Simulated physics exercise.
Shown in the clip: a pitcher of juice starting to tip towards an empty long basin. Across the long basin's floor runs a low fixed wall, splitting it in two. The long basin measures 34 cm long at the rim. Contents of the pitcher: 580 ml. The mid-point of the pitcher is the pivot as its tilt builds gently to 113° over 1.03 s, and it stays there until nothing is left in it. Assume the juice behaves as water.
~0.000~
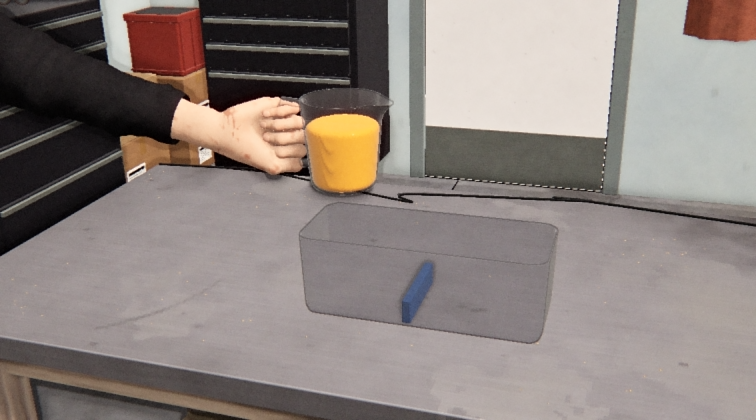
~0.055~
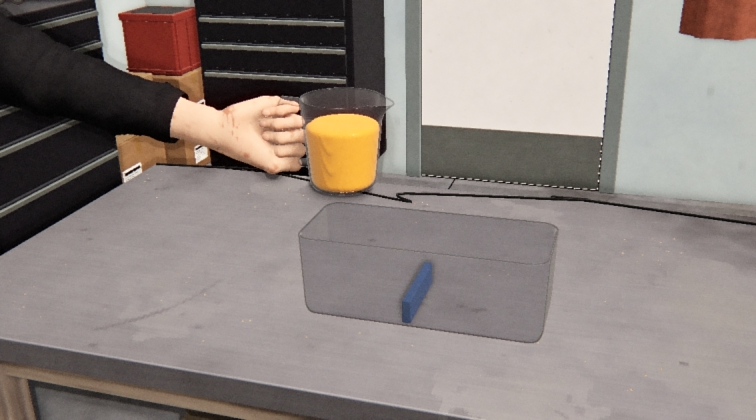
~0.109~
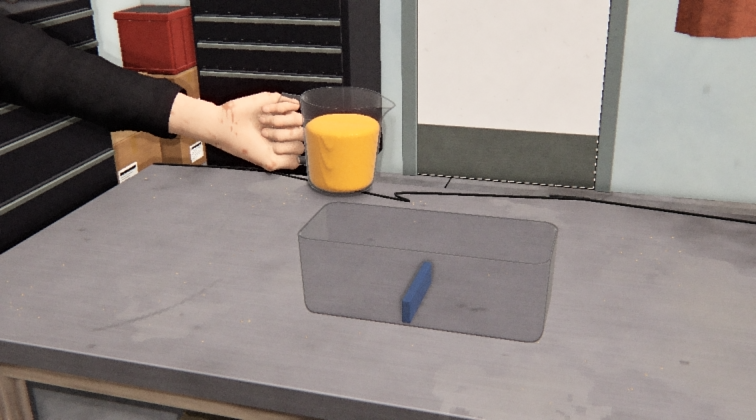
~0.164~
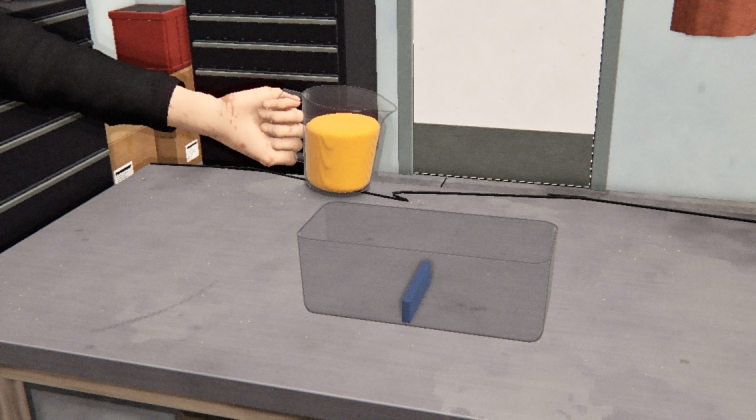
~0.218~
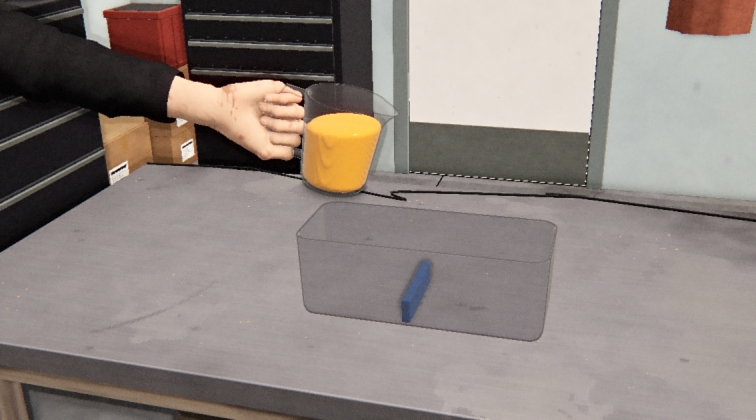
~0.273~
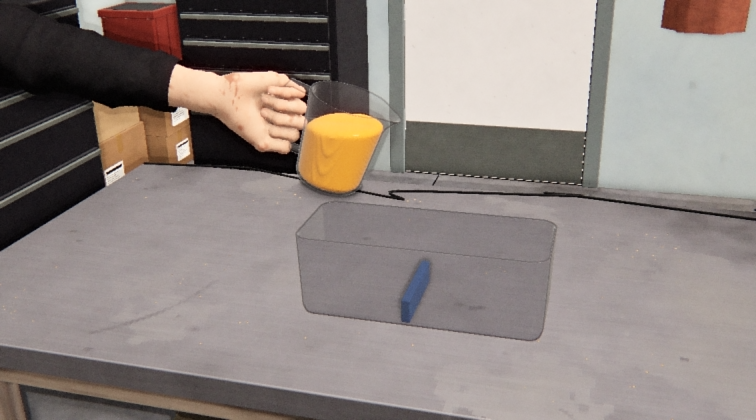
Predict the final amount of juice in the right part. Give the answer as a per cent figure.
The right part ends with roughly 73 per cent.
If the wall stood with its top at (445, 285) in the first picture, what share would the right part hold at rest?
That would be about 20 in a hundred, I'd say.
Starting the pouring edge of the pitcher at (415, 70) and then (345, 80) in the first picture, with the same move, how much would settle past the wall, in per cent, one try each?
Result: 85 per cent, then 10 per cent.
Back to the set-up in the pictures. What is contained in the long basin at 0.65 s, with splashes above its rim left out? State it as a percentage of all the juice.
Near 6 in a hundred.
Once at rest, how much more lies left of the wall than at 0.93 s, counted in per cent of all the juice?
Roughly 14 per cent.
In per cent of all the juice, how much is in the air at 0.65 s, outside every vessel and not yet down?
Around 18 in a hundred.
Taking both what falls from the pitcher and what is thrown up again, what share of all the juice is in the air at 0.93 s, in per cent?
Around 10 per cent of the liquid is in flight.
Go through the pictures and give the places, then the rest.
It leans 0°; its right rim is at (393, 103); the juice meets the walls at (311, 121) and (378, 126); the long basin's rim runs from (313, 220) to (553, 246); the wall's top is at (418, 282), in the first frame.
It leans 1°; its right rim is at (394, 104); the juice meets the walls at (310, 121) and (378, 126), in the second frame.
It leans 3°; its right rim is at (395, 105); the juice meets the walls at (310, 121) and (379, 126), in the third frame.
It leans 7°; its right rim is at (397, 109); the juice meets the walls at (310, 120) and (379, 126), in the fourth frame.
It leans 12°; its right rim is at (399, 114); the juice meets the walls at (310, 121) and (380, 126), in the fifth frame.
It leans 18°; its right rim is at (402, 121); the juice meets the walls at (309, 122) and (383, 127), in the sixth frame.
After 0.65 s the tilt is 79° and 77 per cent is still to pour, 0 is left of the wall and 6 right of it.
After 0.93 s the tilt is 110° and 14 per cent is still to pour, 11 is left of the wall and 64 right of it.
After 1.22 s the tilt is 113° and 0 per cent is still to pour, 25 is left of the wall and 74 right of it.
After 1.53 s the tilt is 113° and 0 per cent is still to pour, 26 is left of the wall and 73 right of it.
In the end 26 per cent lies left of the wall, 73 right of it and 1 outside.
